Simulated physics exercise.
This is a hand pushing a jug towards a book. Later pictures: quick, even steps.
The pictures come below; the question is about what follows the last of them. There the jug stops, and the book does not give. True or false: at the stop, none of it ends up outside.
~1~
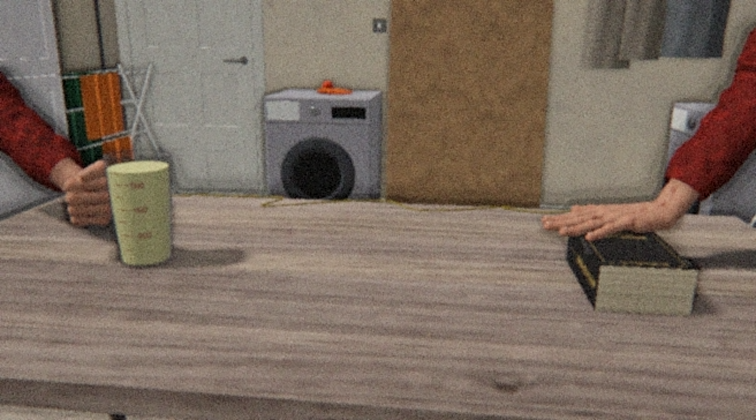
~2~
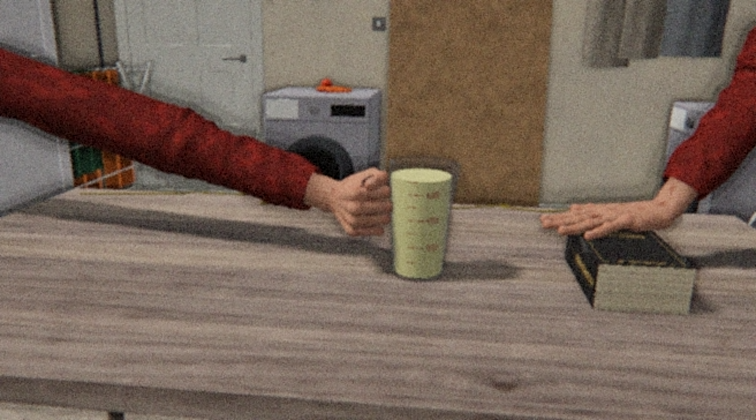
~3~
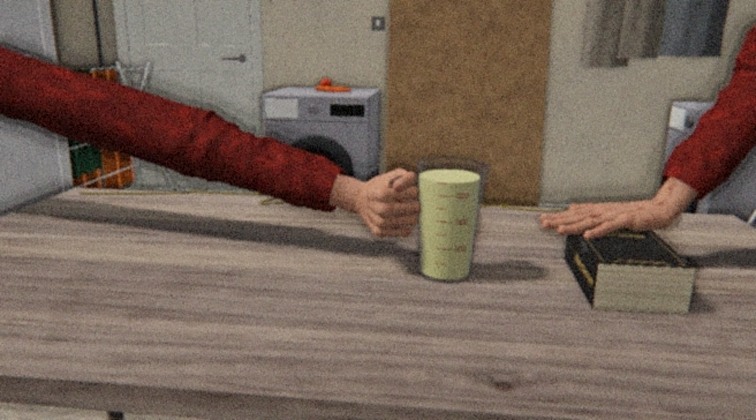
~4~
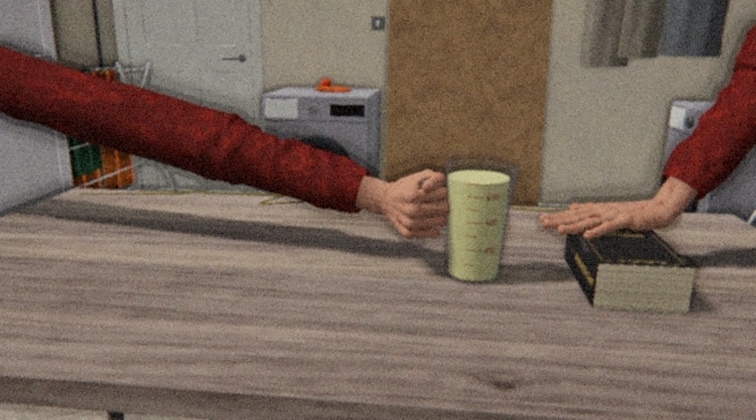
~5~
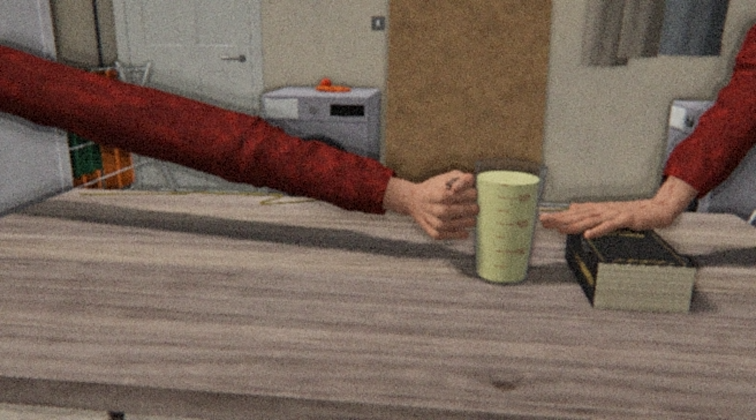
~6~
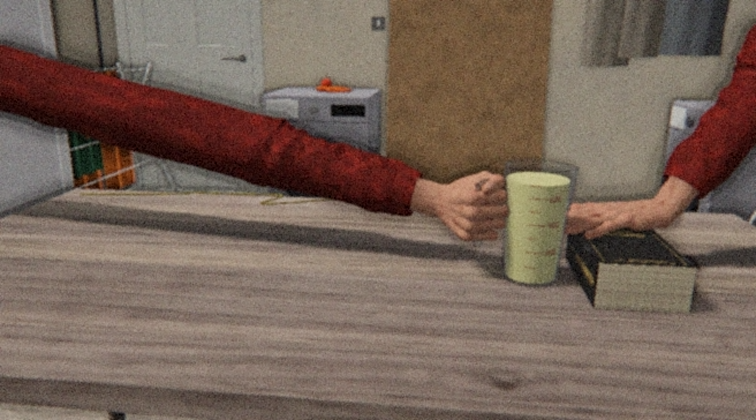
False.
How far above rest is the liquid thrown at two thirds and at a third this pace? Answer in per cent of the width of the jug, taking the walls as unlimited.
About 30 %, then about 15 %.
A moment on, the jug meets the book.
Further on, the lemonade surges up the wall; a puddle lies under it.
When it is over, the jug stands at the book; a puddle lies under it.
